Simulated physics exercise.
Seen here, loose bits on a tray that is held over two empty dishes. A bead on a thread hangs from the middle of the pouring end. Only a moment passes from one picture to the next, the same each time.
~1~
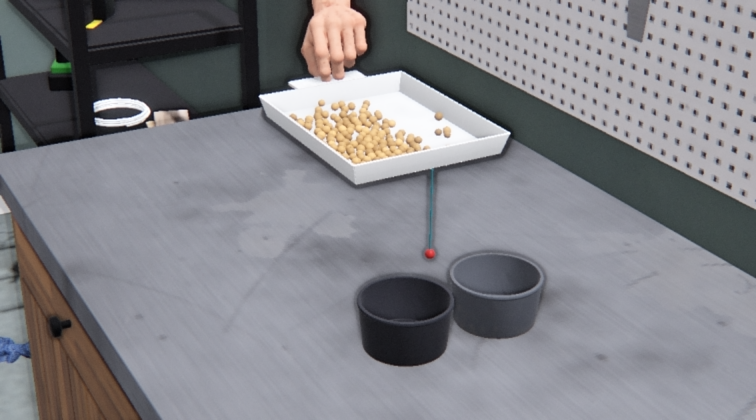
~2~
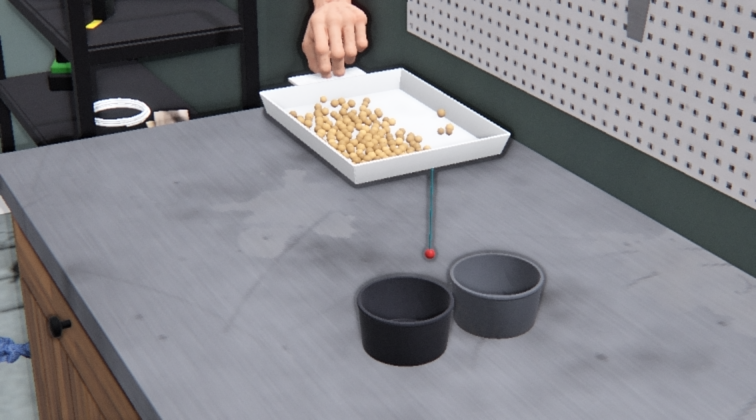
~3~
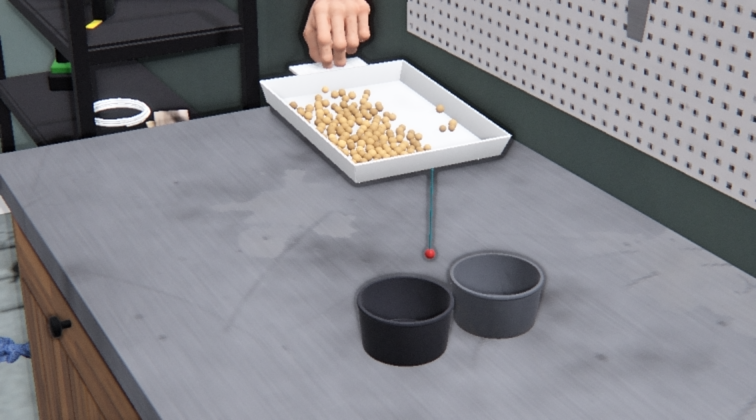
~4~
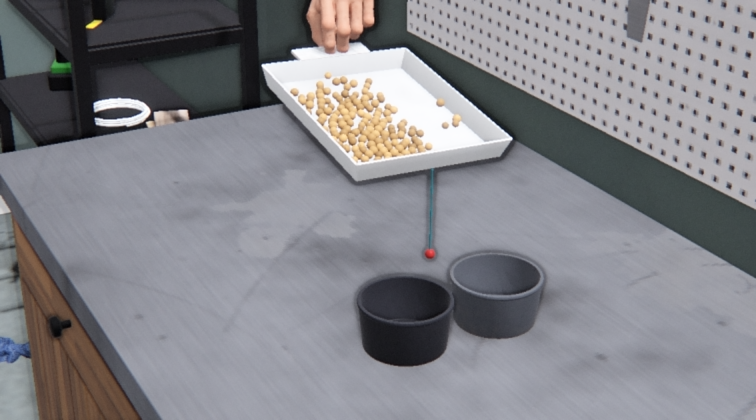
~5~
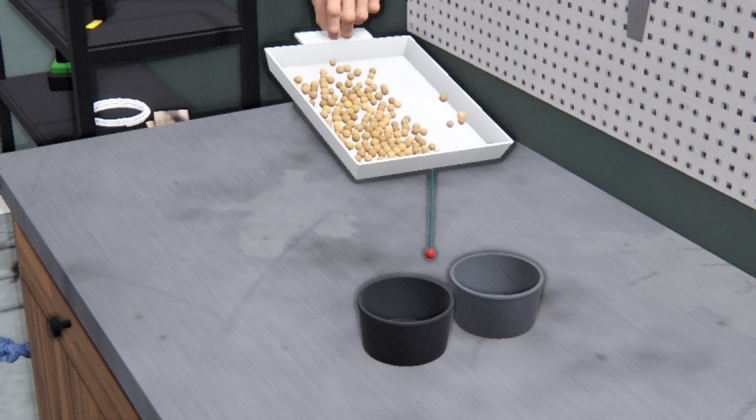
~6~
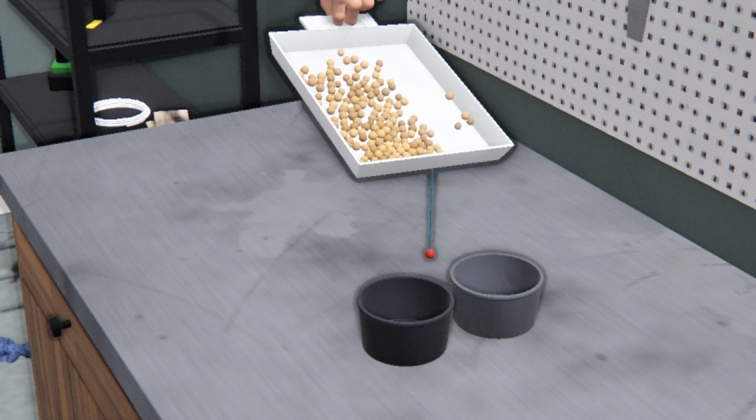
A hand held a white tray of small round wooden beads above two empty dark dishes, then gradually tilted it toward its right front corner, and the beads began to shift slightly down the tray.
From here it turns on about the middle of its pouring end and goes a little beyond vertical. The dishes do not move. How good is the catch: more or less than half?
Caught overall: Over half.
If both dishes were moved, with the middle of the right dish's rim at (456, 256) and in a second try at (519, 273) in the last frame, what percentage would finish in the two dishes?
In turn 0 and 90 in a hundred.
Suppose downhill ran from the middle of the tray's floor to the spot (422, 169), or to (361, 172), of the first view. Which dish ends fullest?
The first try: The dish on the left. The second: Left.
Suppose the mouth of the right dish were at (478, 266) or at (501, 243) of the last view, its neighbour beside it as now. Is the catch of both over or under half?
At the first place more than half, at the second the smaller part.
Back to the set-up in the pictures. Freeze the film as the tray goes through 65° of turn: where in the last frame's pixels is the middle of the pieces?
Around (455, 153).
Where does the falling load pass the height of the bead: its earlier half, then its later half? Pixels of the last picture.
First near (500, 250), later near (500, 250).
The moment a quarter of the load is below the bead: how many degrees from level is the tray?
Near 85 degrees.
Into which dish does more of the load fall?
More ends in the right dish.
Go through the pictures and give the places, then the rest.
Corners of the pouring end at (356, 162) and (501, 132), level; middle of the load at (368, 139), round wooden beads; left dish at (429, 339); right dish at (521, 312); bead on its thread at (430, 254), in the first frame.
Corners of the pouring end at (357, 162) and (501, 133), level; middle of the load at (368, 137), in the second frame.
Corners of the pouring end at (358, 161) and (502, 134), tipped barely, lowest at the right corner; middle of the load at (368, 133), in the third frame.
Corners of the pouring end at (359, 160) and (503, 137), tipped a little, lowest at the right corner; middle of the load at (370, 127), a stray few on the move, in the fourth frame.
Corners of the pouring end at (361, 160) and (504, 139), tipped a little, lowest at the right corner; middle of the load at (373, 122), a small part on the move, in the fifth frame.
Corners of the pouring end at (363, 159) and (505, 142), tipped clearly, lowest at the right corner; middle of the load at (380, 120), nearly all on the move; left dish at (429, 339); right dish at (521, 312), in the sixth frame.
Soon after the last picture, tray tipped steeply; nearly all on the tray; a stray few in the right dish; a stray few outside both; a small part in the air.
A little later, tray tipped past a quarter turn; a small part on the tray; a small part in the left dish; about two thirds in the right dish; a small part outside both; a small part in the air.
Later still, tray tipped past a quarter turn; a small part in the left dish; about two thirds in the right dish; about a quarter outside both.
By the end, tray tipped past a quarter turn; a small part in the left dish; about two thirds in the right dish; about a quarter outside both.
